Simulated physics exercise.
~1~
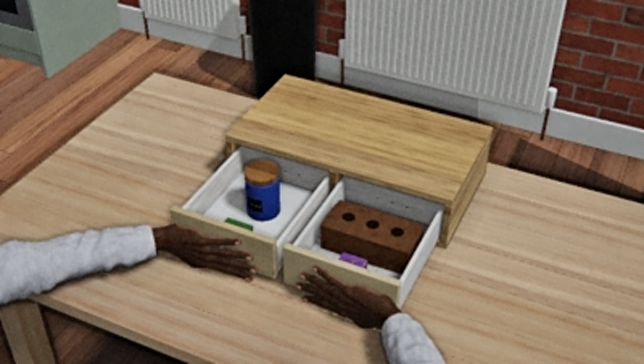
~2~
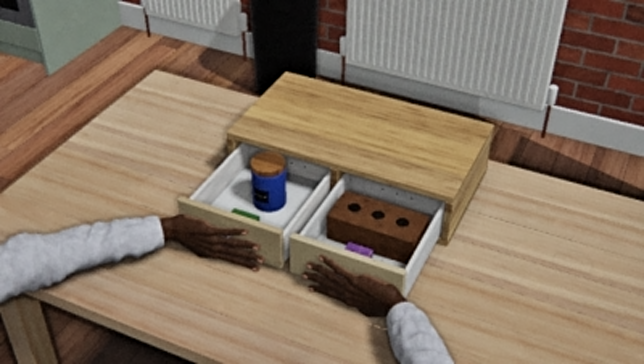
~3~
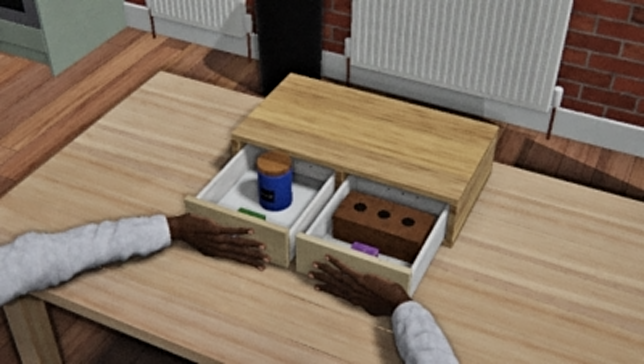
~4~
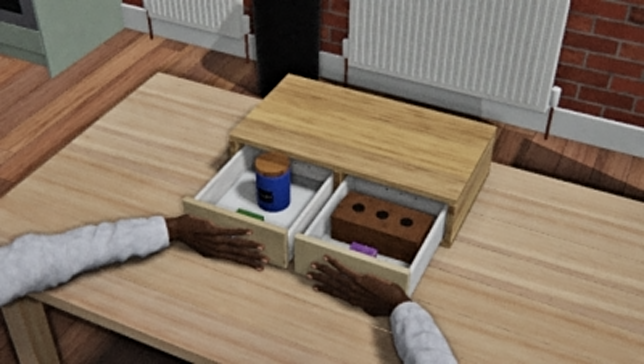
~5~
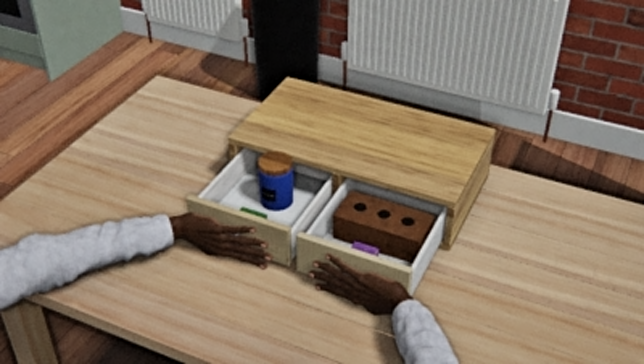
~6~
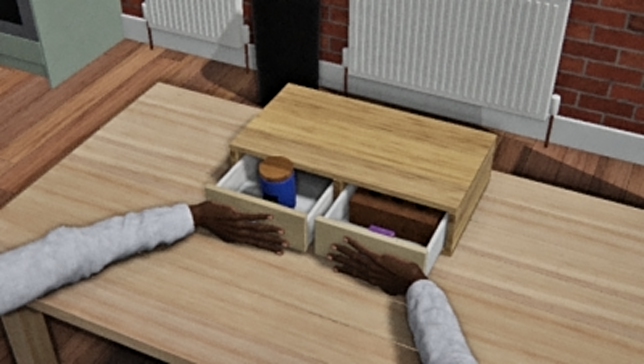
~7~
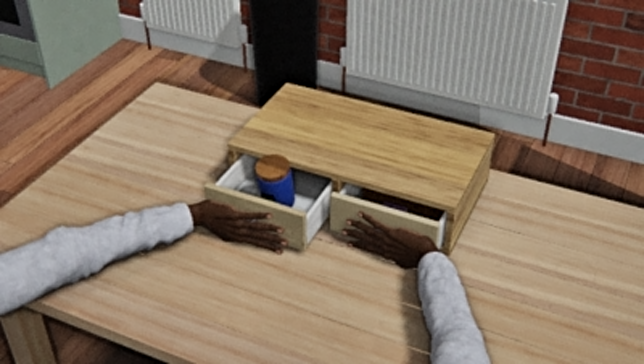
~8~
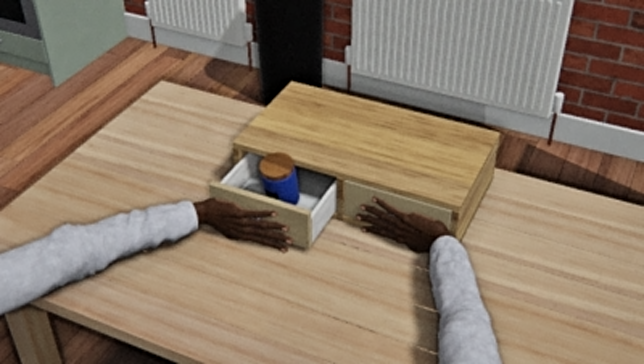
The footage shows two hands pushing side-by-side open drawers in a wooden chest, the left holding a blue jar with a brown lid and the right a brown brick; both slide partway in, then the right shuts completely while the left stays ajar.
